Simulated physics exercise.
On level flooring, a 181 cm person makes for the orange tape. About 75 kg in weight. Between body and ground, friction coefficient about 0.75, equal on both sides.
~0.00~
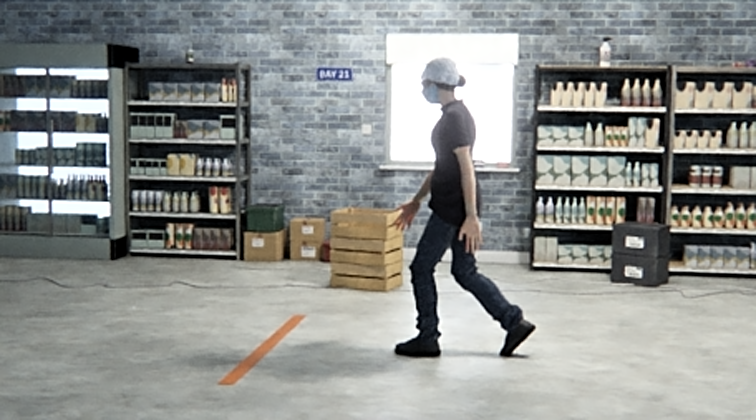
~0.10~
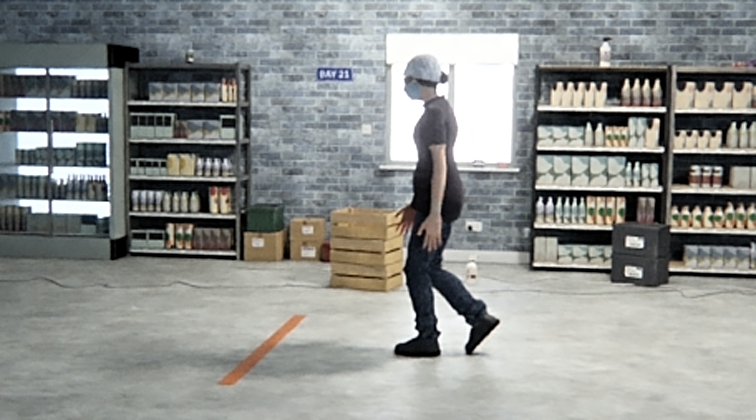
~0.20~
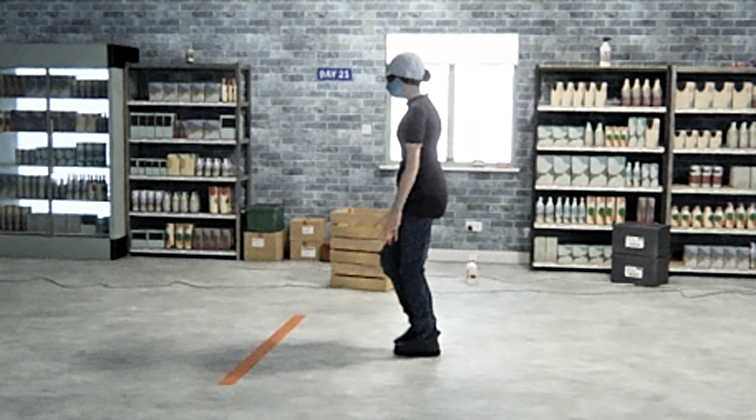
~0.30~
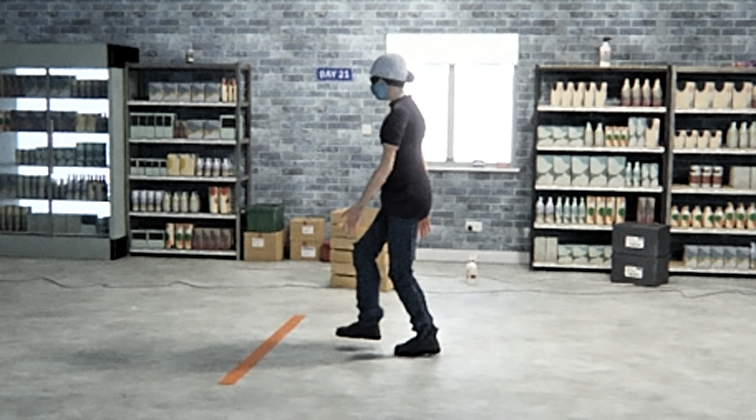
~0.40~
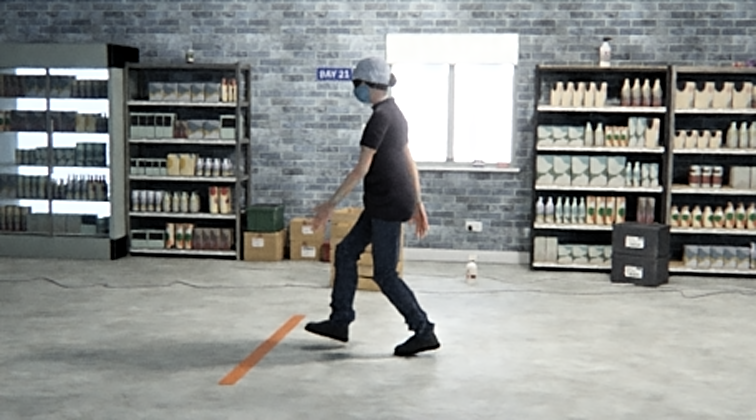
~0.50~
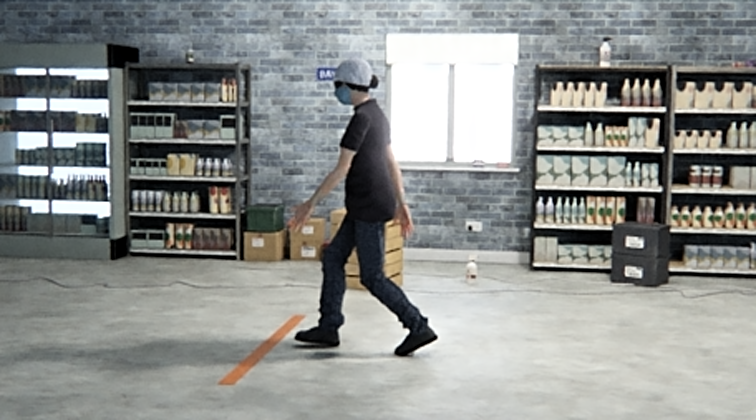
A person in a cap, face mask and dark clothes walked left across a concrete floor past stocked shelves and stacked crates, arms swinging, and stepped up close to an orange strip of tape.
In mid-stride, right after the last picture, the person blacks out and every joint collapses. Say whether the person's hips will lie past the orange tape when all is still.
Here the person's hips get past the orange tape.
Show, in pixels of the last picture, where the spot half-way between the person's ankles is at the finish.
Around (322, 324).
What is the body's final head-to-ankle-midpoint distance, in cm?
I'd put it at roughly 110 centimetres.
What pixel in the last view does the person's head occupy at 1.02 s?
Near (234, 205).
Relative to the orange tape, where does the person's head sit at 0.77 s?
Short by some 25 cm.
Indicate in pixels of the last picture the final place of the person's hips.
End point, final frame: Around (221, 311).
After 0.77 s the person's hips are 35 cm short of the orange tape, near (326, 242) in the last picture's view.
After 1.02 s the person's hips are 6 cm short of the orange tape, near (281, 291) in the last picture's view.
After 1.32 s the person's hips are 9 cm past the orange tape, near (251, 283) in the last picture's view; the person's head 64 cm past the orange tape.
At rest, 2.7 s, person's hips cross the orange tape; person's head crosses the orange tape; person's chest crosses the orange tape.
